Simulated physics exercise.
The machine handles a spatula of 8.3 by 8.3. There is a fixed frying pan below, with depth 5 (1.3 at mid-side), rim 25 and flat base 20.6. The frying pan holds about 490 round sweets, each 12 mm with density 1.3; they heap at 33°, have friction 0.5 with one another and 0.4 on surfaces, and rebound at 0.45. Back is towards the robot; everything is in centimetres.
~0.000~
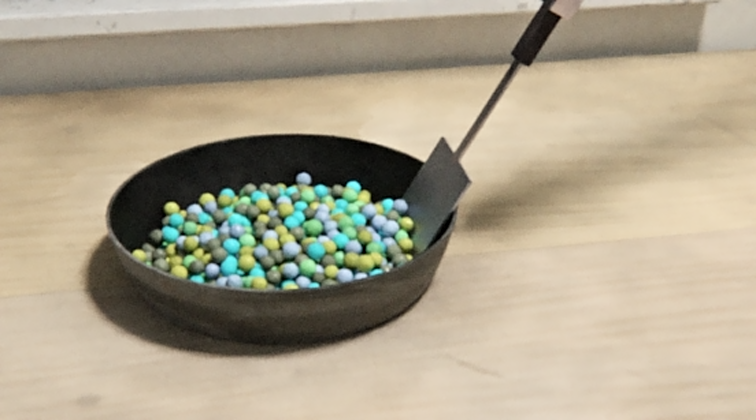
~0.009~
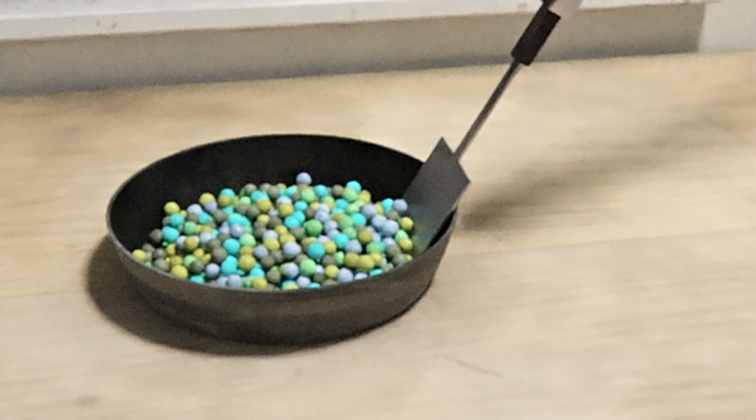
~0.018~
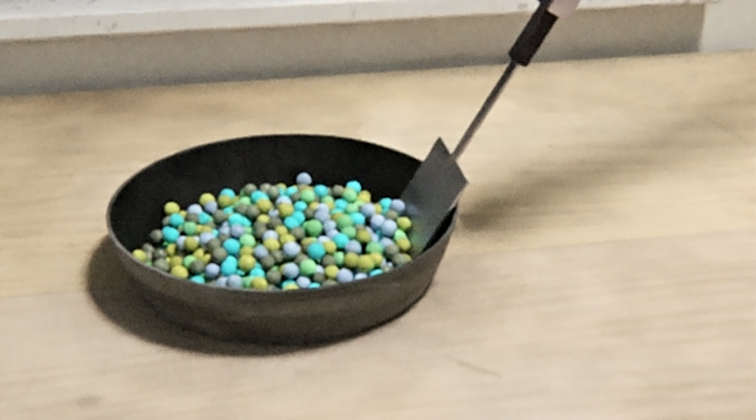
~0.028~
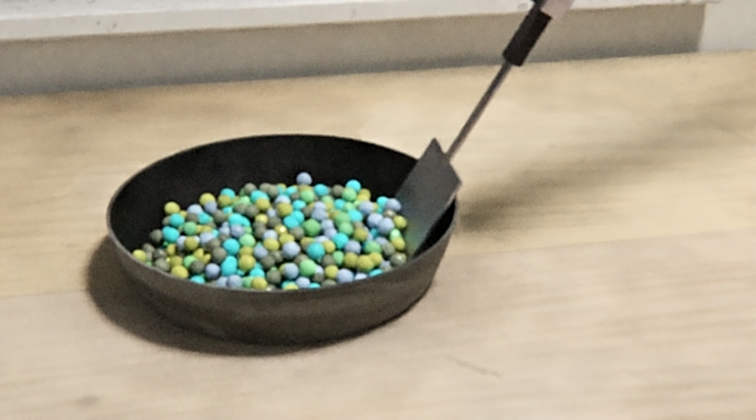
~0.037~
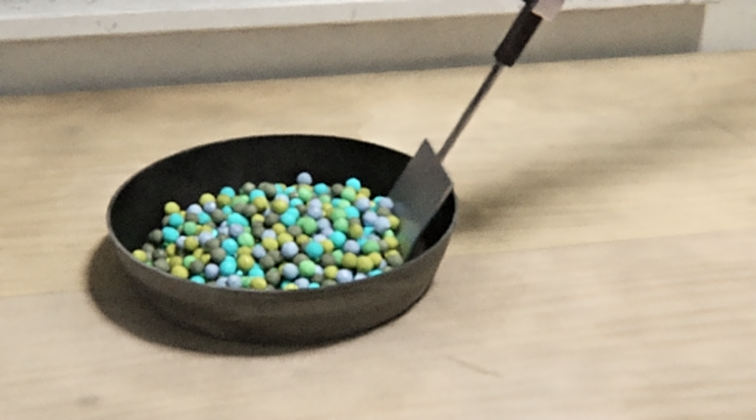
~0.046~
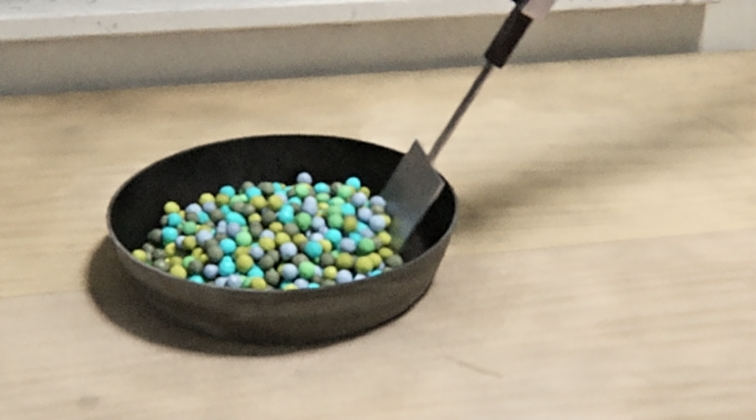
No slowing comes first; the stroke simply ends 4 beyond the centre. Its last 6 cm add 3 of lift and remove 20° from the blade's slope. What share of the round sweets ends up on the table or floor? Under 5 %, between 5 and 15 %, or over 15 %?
Under 5 %.
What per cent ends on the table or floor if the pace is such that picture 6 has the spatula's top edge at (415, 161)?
My guess is around 10 percent.
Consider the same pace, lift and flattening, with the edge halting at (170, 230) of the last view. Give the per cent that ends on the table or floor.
About 10 per cent.
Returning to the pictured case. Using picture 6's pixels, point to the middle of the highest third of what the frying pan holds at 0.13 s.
(266, 225).
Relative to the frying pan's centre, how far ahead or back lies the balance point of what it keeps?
Roughly 4.0 centimetres ahead.
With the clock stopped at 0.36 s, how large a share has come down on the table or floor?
About 0 per cent.
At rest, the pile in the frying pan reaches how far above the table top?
About 5.5 cm above the table.
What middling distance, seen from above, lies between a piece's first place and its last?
2 cm.
After 0.09 s, sloping 59°, highest piece 6 above the table; 487 in the frying pan.
After 0.13 s, sloping 50°, highest piece 7 above the table; 487 in the frying pan.
After 0.36 s, sloping 39°, highest piece 6 above the table; 483 in the frying pan, 3 on the table or floor, 1 on the blade or in flight.
After 1.41 s, sloping 39°, highest piece 5 above the table; 483 in the frying pan, 4 on the table or floor.
At rest, 483 in the frying pan, 4 on the table or floor. That is 1 % on the table or floor.
